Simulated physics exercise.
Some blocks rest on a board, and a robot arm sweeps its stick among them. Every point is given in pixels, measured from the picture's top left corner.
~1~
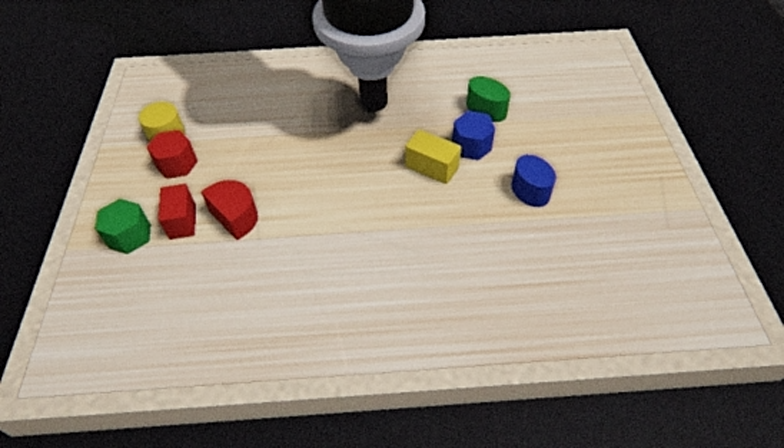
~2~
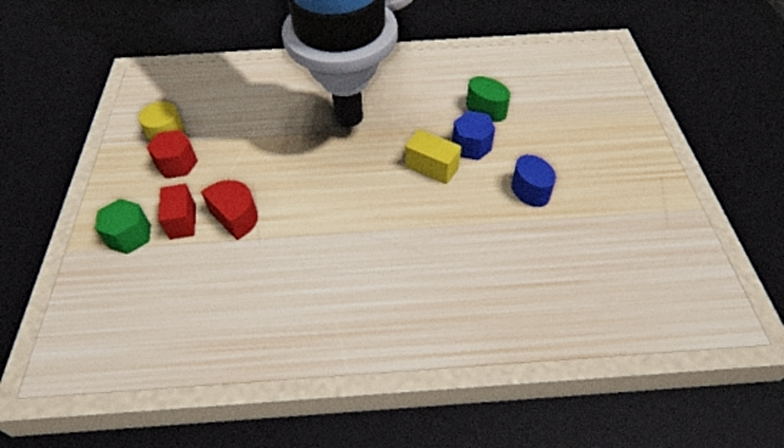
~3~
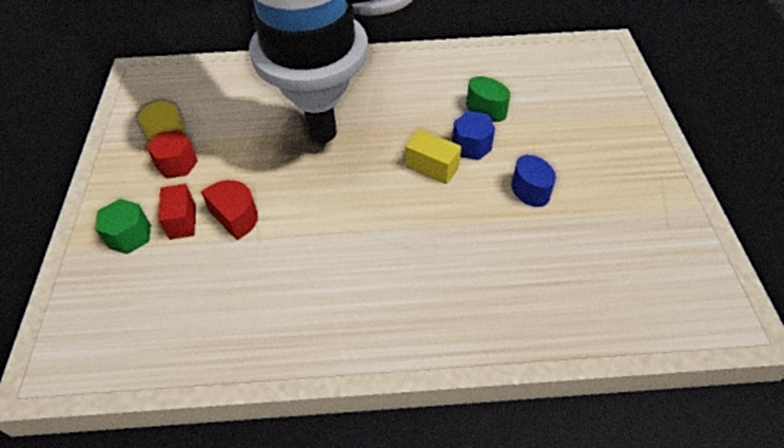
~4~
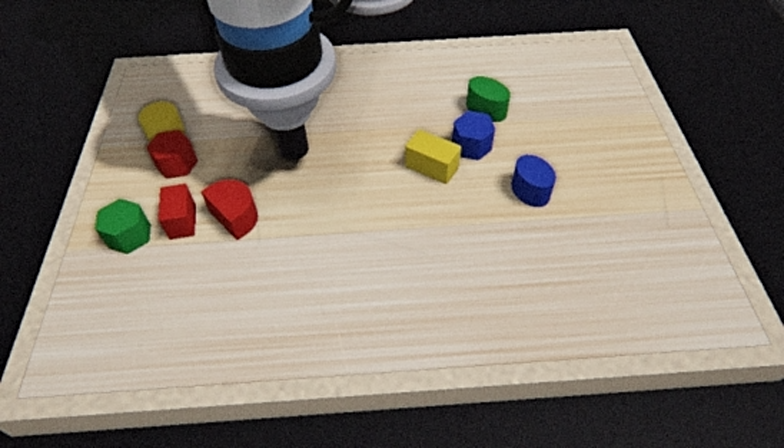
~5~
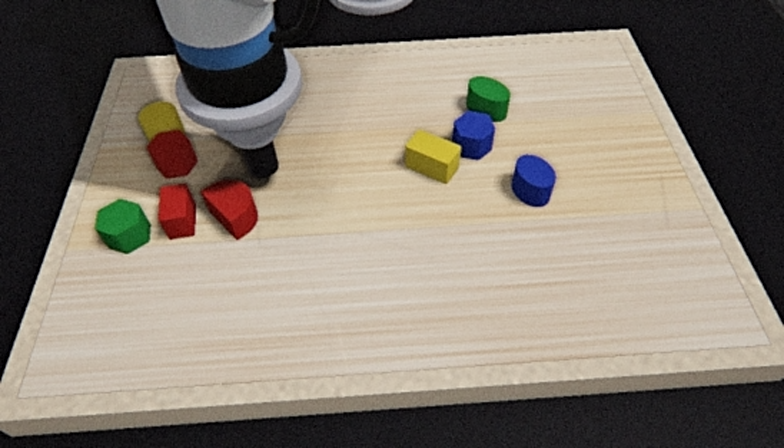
A robot arm sweeps its stick left and nearer across the board toward still red blocks.
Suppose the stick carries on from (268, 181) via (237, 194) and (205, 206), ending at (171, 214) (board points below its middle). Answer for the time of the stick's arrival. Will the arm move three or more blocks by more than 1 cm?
Yes
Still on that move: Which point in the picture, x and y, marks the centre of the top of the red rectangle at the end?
Located at (132, 209).
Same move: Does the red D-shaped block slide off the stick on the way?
Answer: Yes.
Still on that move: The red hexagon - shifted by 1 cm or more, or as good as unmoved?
In the end it has not been moved.
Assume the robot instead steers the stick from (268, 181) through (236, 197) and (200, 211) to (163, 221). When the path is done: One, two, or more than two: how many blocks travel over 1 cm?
The answer is three or more blocks.
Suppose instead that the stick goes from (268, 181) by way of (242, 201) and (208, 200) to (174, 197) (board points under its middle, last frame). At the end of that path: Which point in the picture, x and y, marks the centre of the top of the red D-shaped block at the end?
The centre of its top face lies at (211, 211).
On the path given first. One third of the way, stick at (232, 181); red D-shaped block at (221, 203), turned 20° anticlockwise.
Two thirds of the way, stick at (198, 192); red rectangle at (167, 202); red D-shaped block at (212, 210), turned 45° anticlockwise.
At the end, stick at (164, 201); green hexagon at (97, 223), turned 20° anticlockwise; red hexagon unmoved; red rectangle at (132, 209), turned 20° anticlockwise; red D-shaped block at (212, 210), turned 45° anticlockwise.
